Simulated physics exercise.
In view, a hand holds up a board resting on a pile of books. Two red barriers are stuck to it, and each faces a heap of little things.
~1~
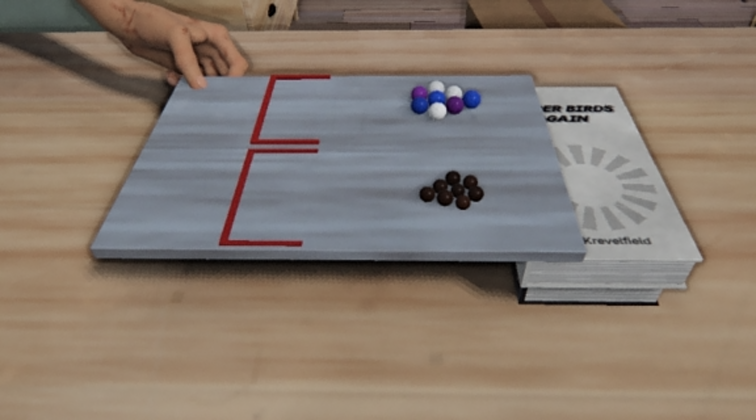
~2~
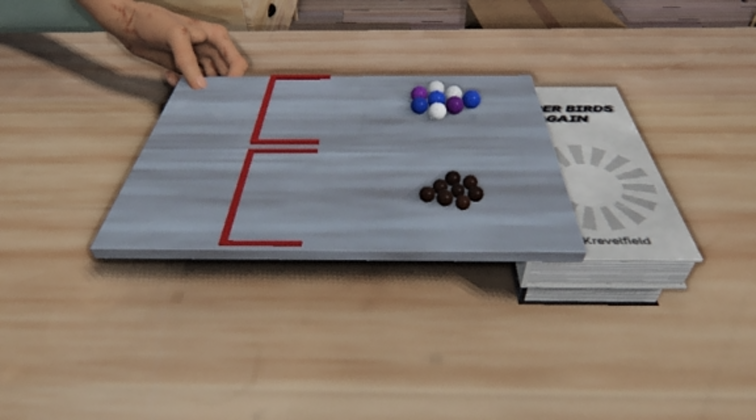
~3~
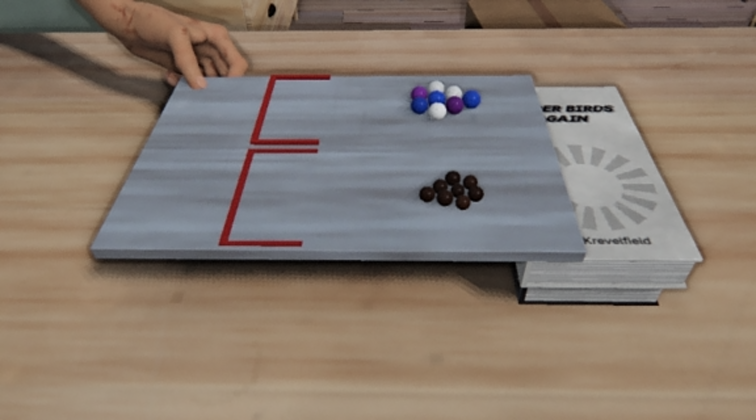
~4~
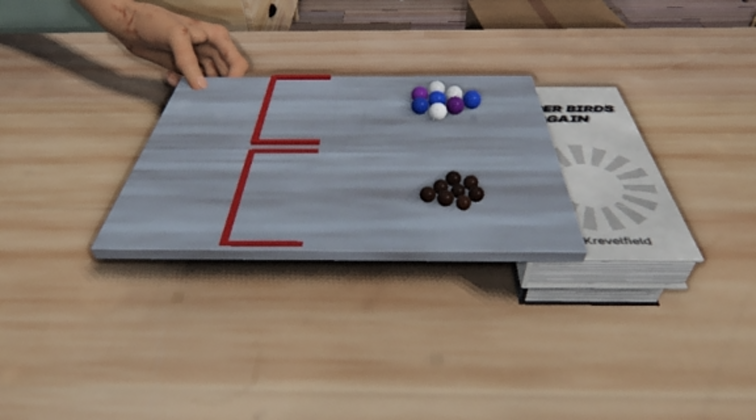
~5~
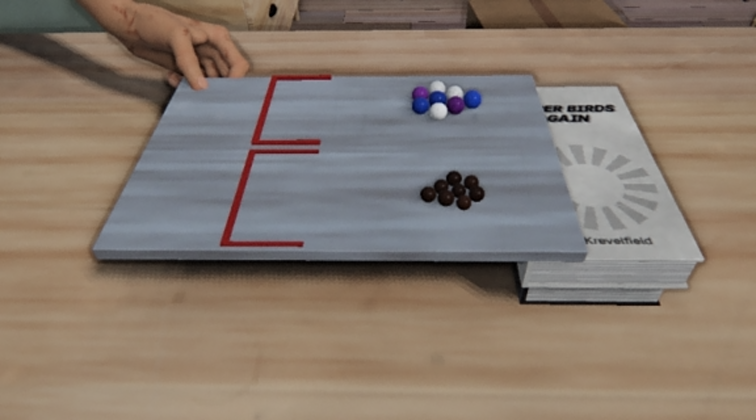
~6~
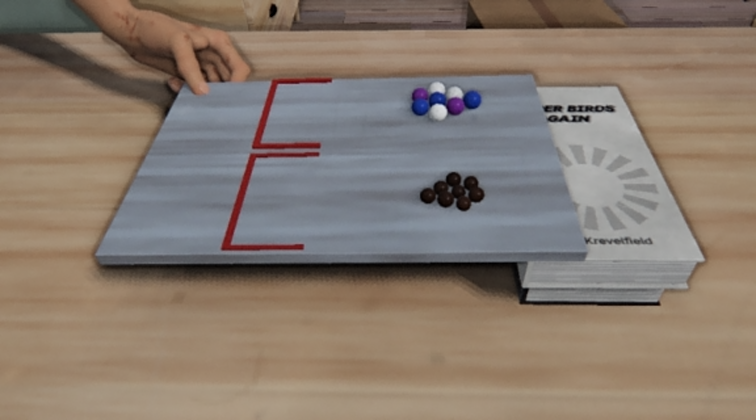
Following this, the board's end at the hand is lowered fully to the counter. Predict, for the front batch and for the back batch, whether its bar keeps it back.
Outcome: The front batch moves on past, the back batch moves on past.
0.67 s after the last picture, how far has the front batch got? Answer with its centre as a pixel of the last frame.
Close to pixel (336, 221).
Then, 0.33 s on from there, board sloping at 7°; front batch on its way down; back batch on its way down.
Then, 0.67 s on from there, board sloping at 12°; front batch on its way down; back batch on its way down.
Then, 1.08 s on from there, board resting at 13°; front batch the whole lot past its bar; back batch the whole lot past its bar.
In the end, board resting at 13°; front batch the whole lot past its bar; back batch the whole lot past its bar.
